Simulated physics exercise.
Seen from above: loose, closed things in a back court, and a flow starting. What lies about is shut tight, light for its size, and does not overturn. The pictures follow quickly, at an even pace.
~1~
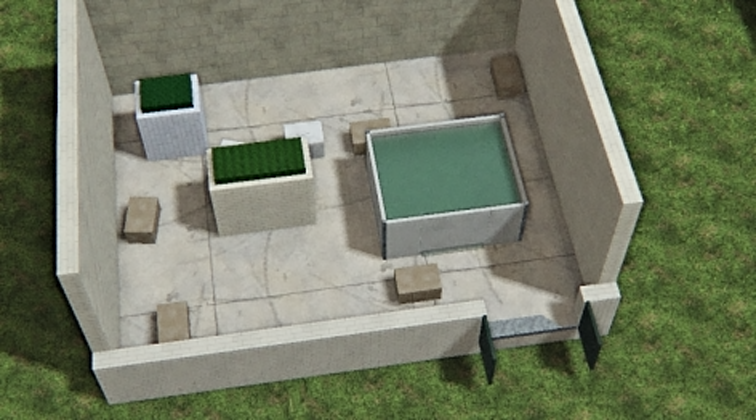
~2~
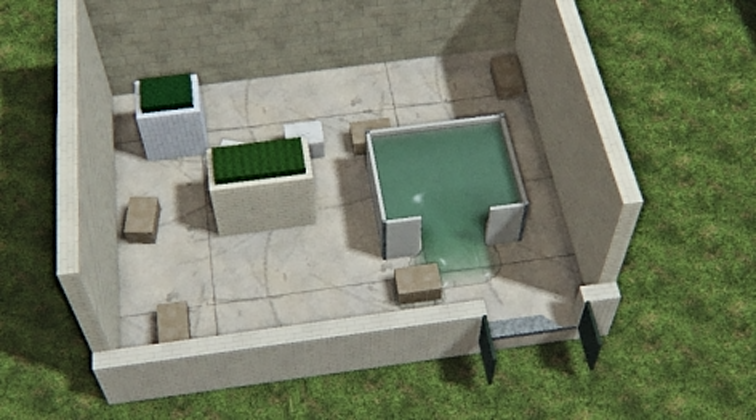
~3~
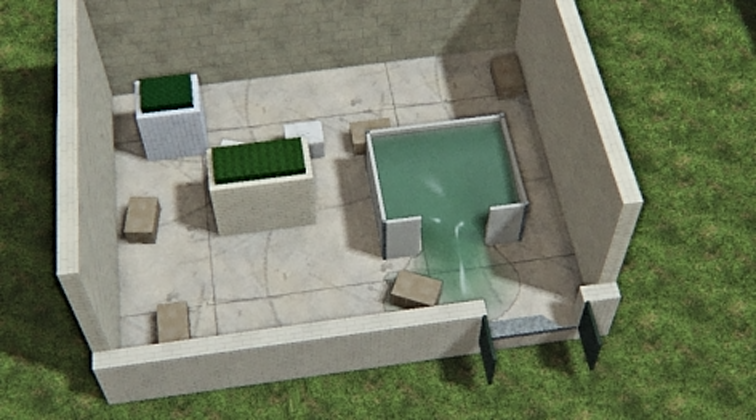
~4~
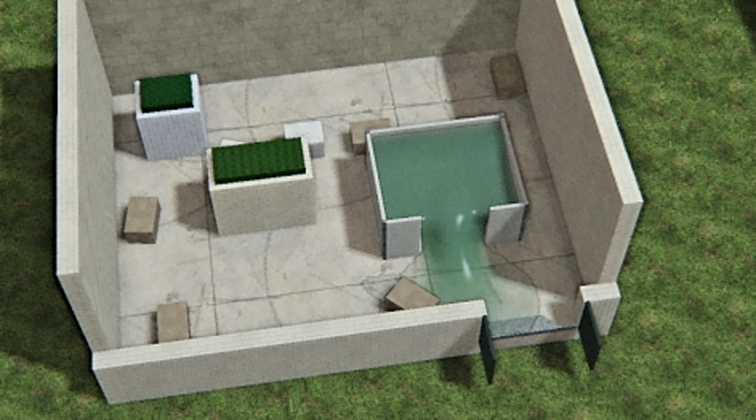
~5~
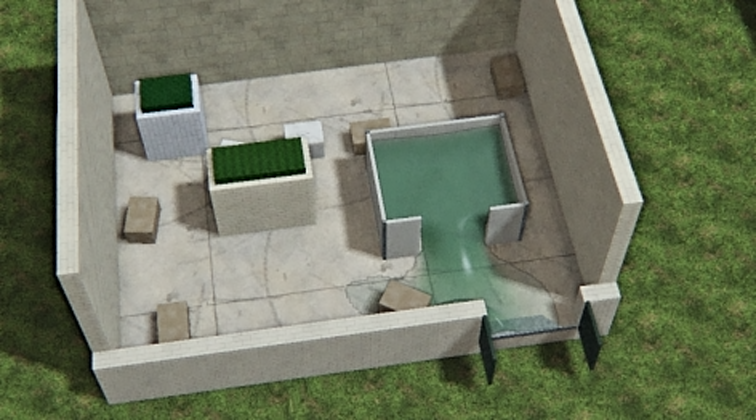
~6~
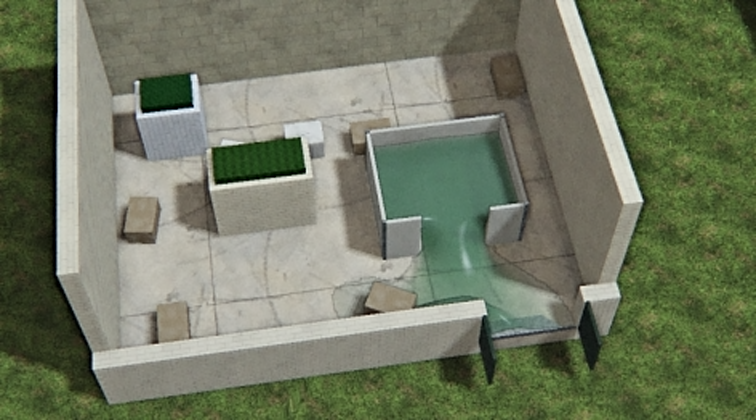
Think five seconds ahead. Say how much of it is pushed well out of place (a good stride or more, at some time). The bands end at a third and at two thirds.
Share: Between one and two thirds.
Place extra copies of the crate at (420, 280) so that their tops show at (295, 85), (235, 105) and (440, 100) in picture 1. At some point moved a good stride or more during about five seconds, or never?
As listed: Less than that, never so far, no.
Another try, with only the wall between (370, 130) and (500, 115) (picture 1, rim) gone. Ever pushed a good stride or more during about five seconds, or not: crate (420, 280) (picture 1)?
For that one: Not that far.
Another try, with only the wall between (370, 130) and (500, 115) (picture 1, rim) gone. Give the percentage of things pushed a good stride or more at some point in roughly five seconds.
Close to 70 %.
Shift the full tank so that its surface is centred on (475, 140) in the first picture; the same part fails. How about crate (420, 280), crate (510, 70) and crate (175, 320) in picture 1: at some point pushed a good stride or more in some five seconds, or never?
In turn: Moved that far, less than that, moved that far.
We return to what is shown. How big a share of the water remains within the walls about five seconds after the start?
I make it 62 per cent.
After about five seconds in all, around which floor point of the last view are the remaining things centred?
Near (267, 159).
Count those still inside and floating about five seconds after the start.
2 of them.
A moment on, 1 of 7 are well off their spots; 0 afloat.
Next, 1 of 7 are well off their spots; 1 afloat.
Later, 3 of 7 are well off their spots; 3 afloat.
In the end, 3 of 7 are well off their spots, and 3 have been at some point; 2 afloat.
